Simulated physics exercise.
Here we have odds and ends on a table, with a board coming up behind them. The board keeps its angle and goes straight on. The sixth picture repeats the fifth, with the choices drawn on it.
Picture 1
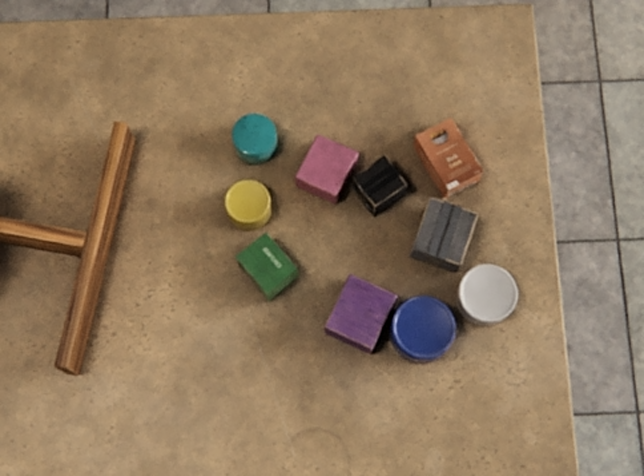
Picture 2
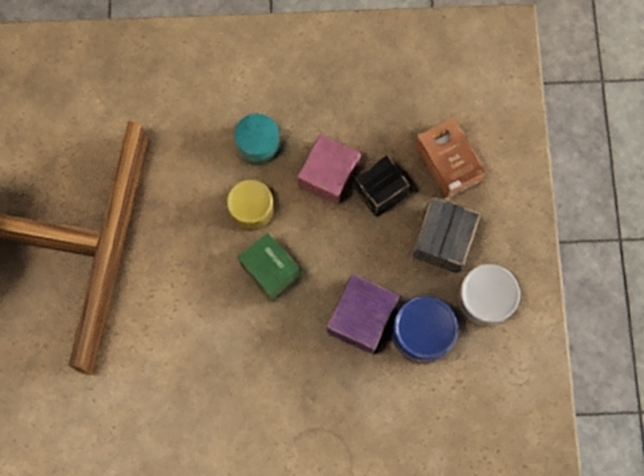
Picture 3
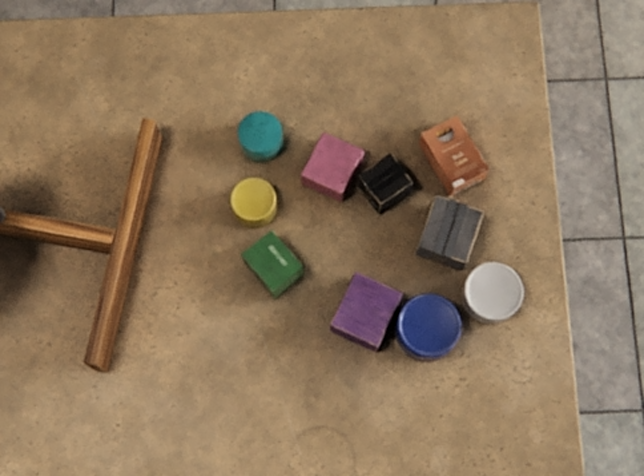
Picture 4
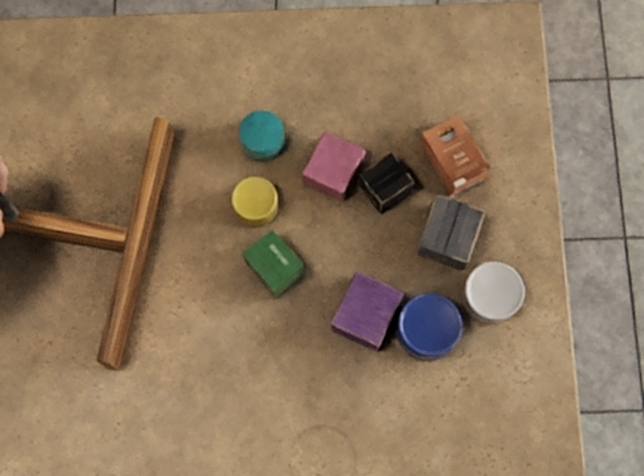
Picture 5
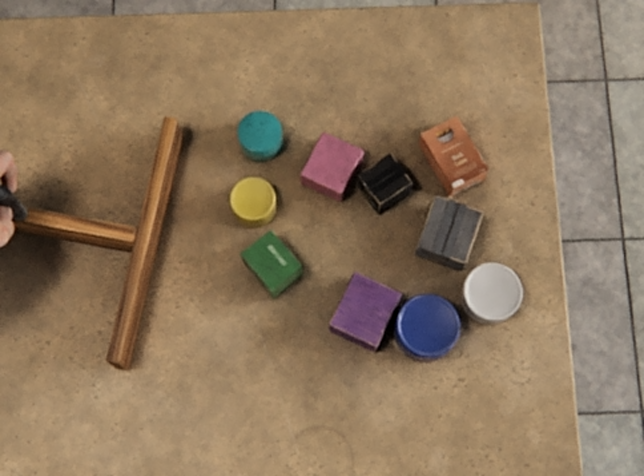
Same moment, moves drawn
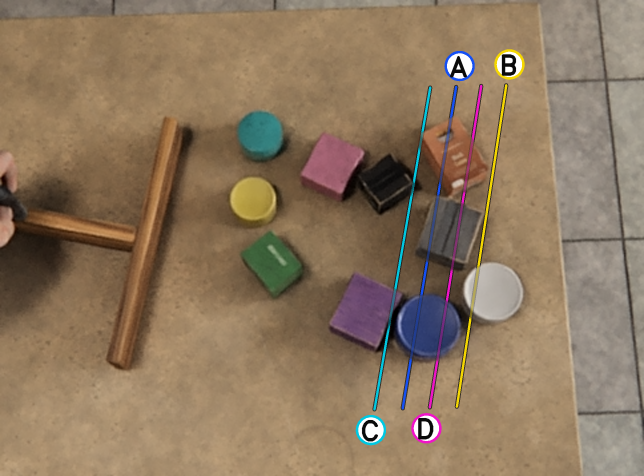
At the start, a T-shaped wooden tool lies at the left of a tabletop, apart from a group of colourful tubs, blocks and boxes. The tool slides a short way right, and a hand gripping its handle comes into view at the left edge, while the objects stay in place, untouched.
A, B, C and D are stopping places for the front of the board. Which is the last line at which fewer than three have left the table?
No farther than B.
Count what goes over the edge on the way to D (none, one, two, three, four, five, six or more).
The count is none.
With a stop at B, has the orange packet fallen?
By then, yes.
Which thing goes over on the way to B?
It is the orange packet.
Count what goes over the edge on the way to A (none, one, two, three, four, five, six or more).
The count is none.
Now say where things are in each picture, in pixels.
The first picture shows board (92, 241); yellow tub (248, 205); turquoise pot (255, 139).
The second picture shows board (105, 240); black box (382, 186).
The third picture shows board (121, 238); white jar (492, 293).
The fourth picture shows board (133, 236); orange packet (455, 157).
The fifth picture shows board (142, 236); pink block (332, 167); blue jar (426, 329); yellow tub (253, 203).
On the marked copy, A at (431, 242); B at (483, 240); C at (404, 243); D at (457, 241).
Following B. Soon after the start, board (266, 232); turquoise pot (318, 140); black box (392, 190).
Later, board (388, 228); orange packet (487, 159); white jar (496, 303).
In the end, board (483, 225); orange packet over the edge; white jar (562, 328); one fallen.
As for the rest, A is within the limit but short; C is within the limit but short; D is within the limit but short.
